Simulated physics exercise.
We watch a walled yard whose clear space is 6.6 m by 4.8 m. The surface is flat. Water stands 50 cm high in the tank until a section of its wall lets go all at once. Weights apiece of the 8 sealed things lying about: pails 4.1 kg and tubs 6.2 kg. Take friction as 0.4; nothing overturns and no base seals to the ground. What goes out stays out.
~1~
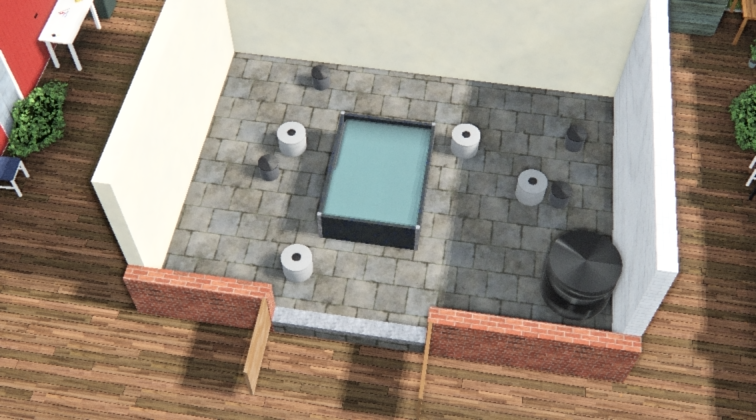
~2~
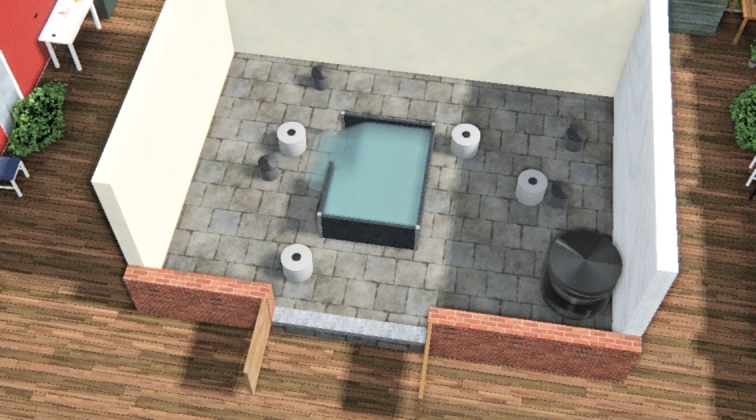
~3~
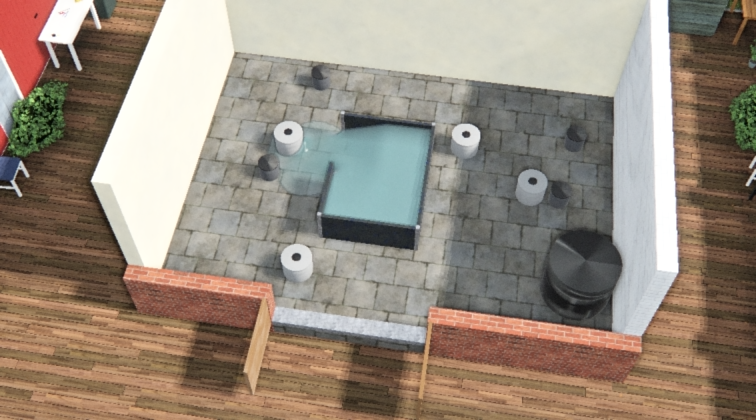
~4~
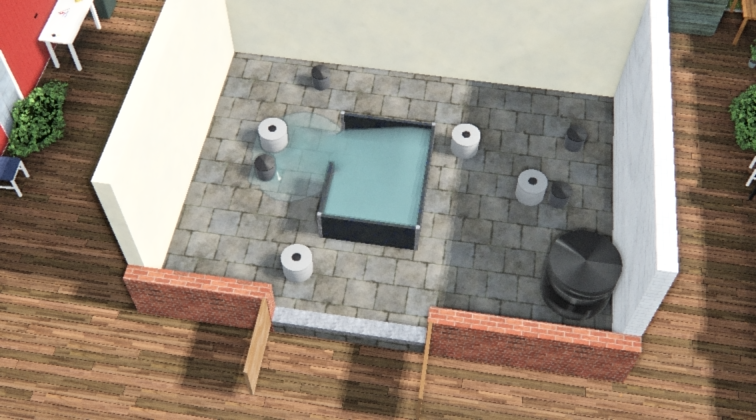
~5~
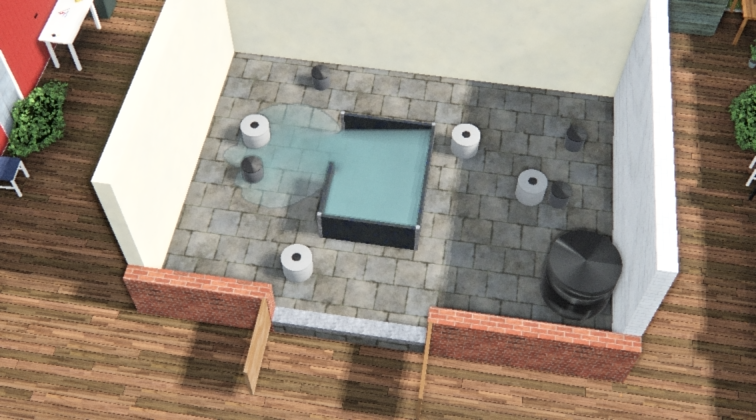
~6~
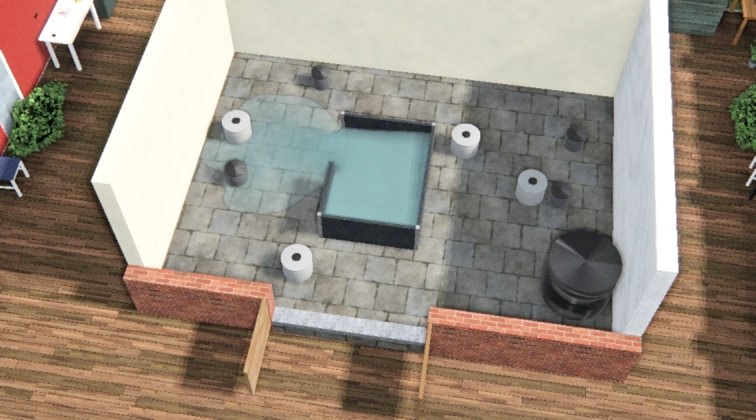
The footage shows water pouring through a gap in the left side of a dark-walled tank and spreading over a walled paved yard, pushing a pale tub leftward, then a dark pail nearby, while the other objects stay still.
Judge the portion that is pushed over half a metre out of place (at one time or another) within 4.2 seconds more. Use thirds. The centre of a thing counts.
It is between one and two thirds.
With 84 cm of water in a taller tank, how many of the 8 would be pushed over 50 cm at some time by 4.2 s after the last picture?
In that case 6 of them.
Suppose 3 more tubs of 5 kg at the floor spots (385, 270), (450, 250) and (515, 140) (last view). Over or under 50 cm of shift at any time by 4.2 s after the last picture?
In that order: Short of it, under, less.
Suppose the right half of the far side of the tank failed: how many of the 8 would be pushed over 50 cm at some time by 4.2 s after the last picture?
In that case 3 of them.
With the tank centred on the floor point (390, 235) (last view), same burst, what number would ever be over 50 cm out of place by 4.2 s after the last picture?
In that case 4 of them.
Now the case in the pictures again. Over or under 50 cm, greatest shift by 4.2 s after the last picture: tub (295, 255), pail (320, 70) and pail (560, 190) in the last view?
In that order: Past it, over, less.
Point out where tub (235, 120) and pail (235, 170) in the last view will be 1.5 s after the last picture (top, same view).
Near (240, 76) and (205, 253).
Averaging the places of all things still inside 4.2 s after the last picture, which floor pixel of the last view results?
At about (472, 183).
Then, 0.4 s after the last picture 2 of 8 are over 50 cm from their spots; 1 afloat.
Then, 1.5 s after the last picture 2 of 8 are over 50 cm from their spots; 1 afloat.
Then, 2.8 s after the last picture 3 of 8 are over 50 cm from their spots; 1 afloat.
Then, 4.2 s after the last picture 4 of 8 are over 50 cm from their spots, and 4 have been at some point; 1 afloat.
